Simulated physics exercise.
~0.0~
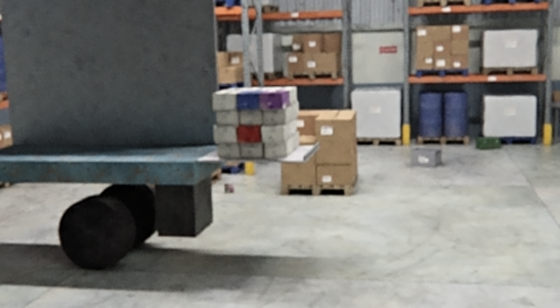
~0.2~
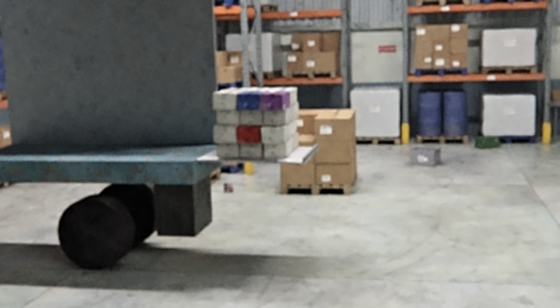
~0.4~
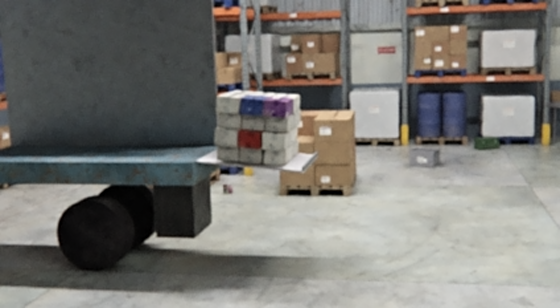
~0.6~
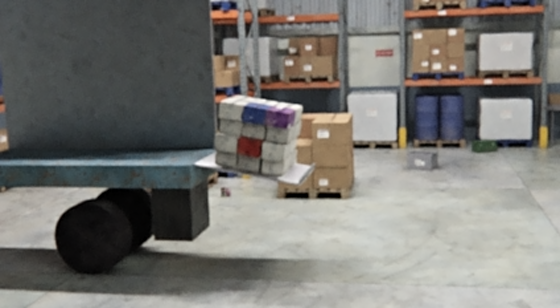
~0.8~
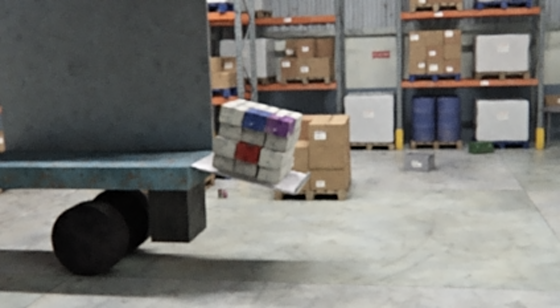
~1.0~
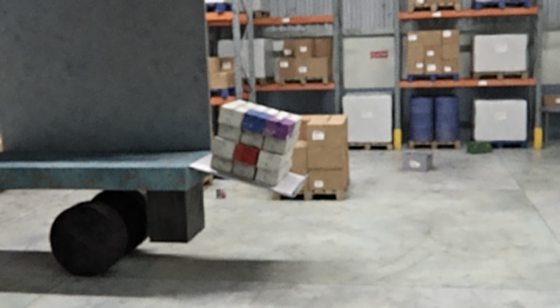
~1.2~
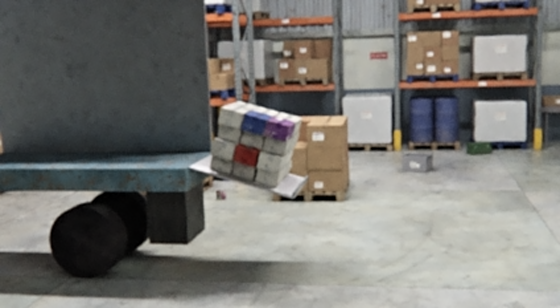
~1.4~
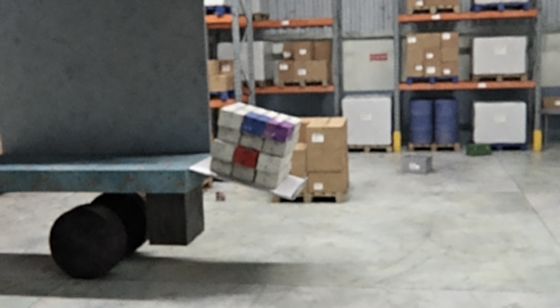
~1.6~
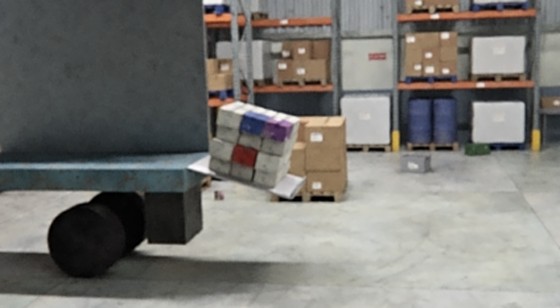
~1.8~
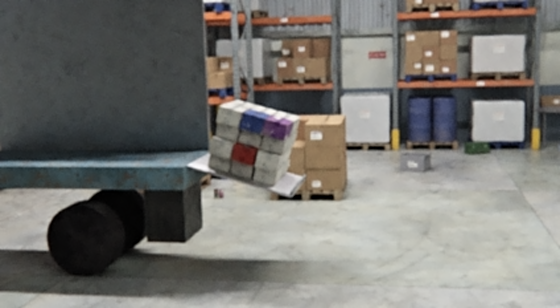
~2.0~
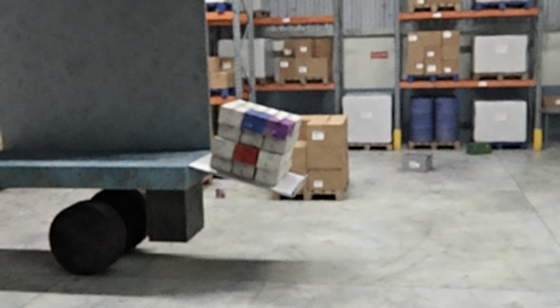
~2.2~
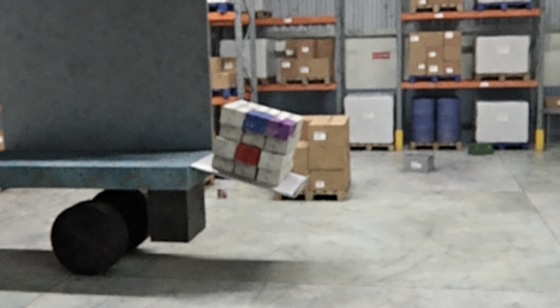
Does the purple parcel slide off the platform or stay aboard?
The purple parcel stays aboard. It is still on top of the leaning stack when the clip ends.
